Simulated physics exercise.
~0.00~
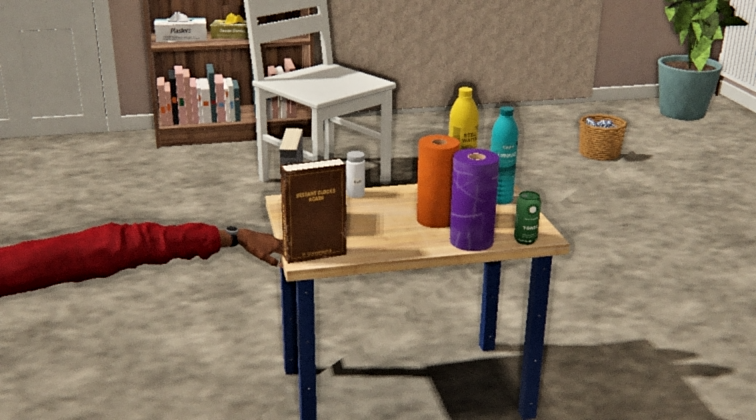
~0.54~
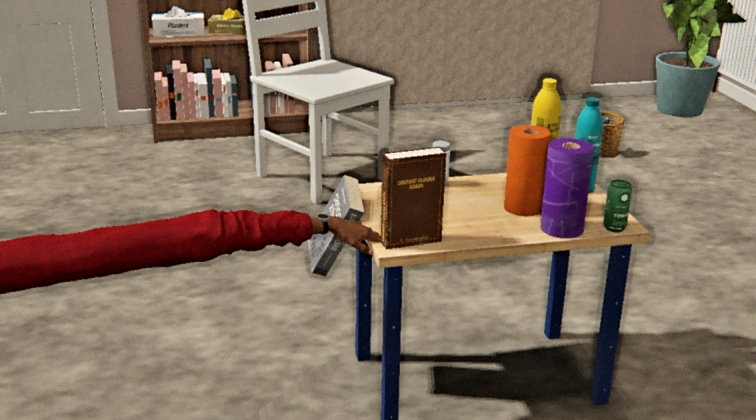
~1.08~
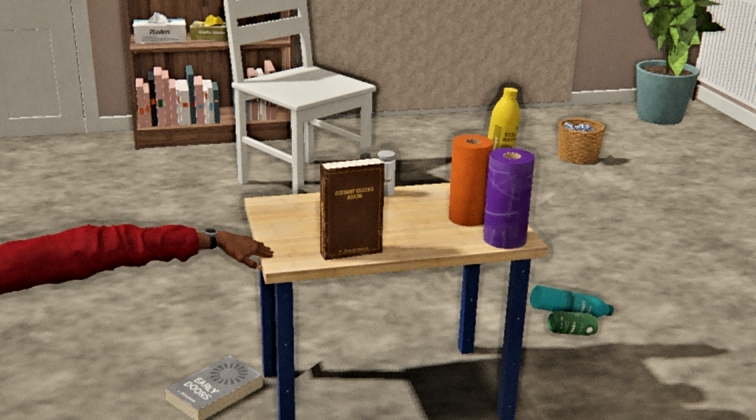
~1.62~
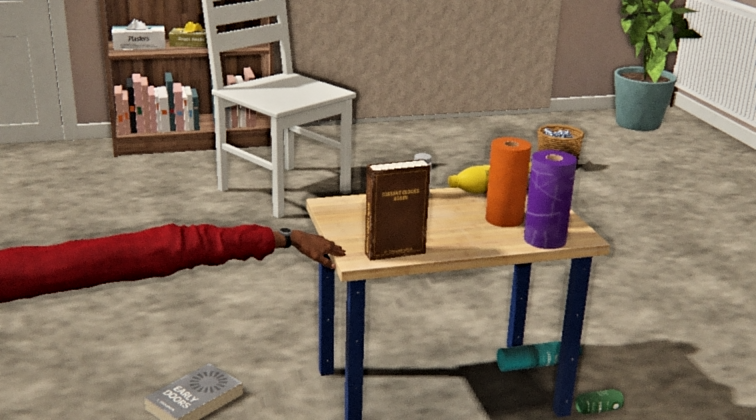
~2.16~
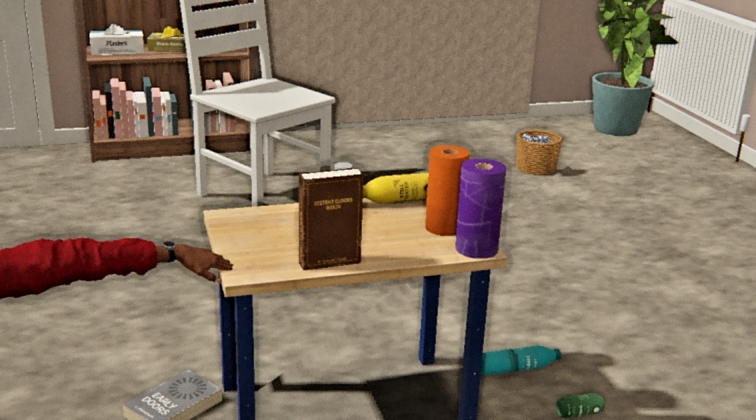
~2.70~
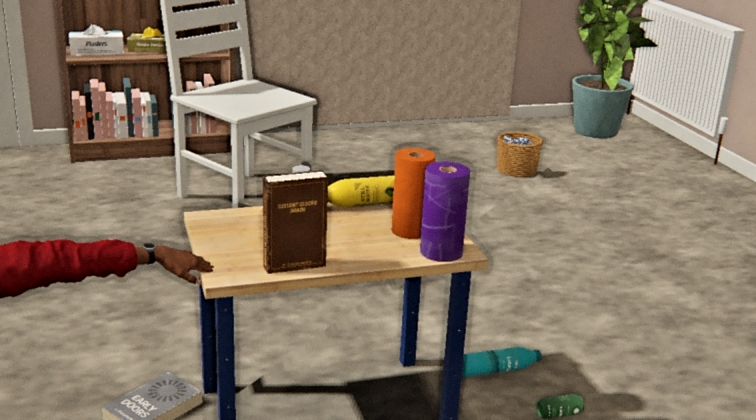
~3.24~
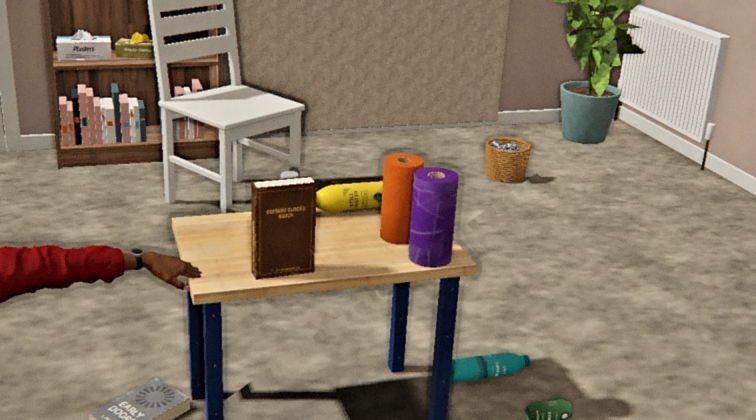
In a room, a hand jolts a table, toppling a yellow bottle while three items fall.
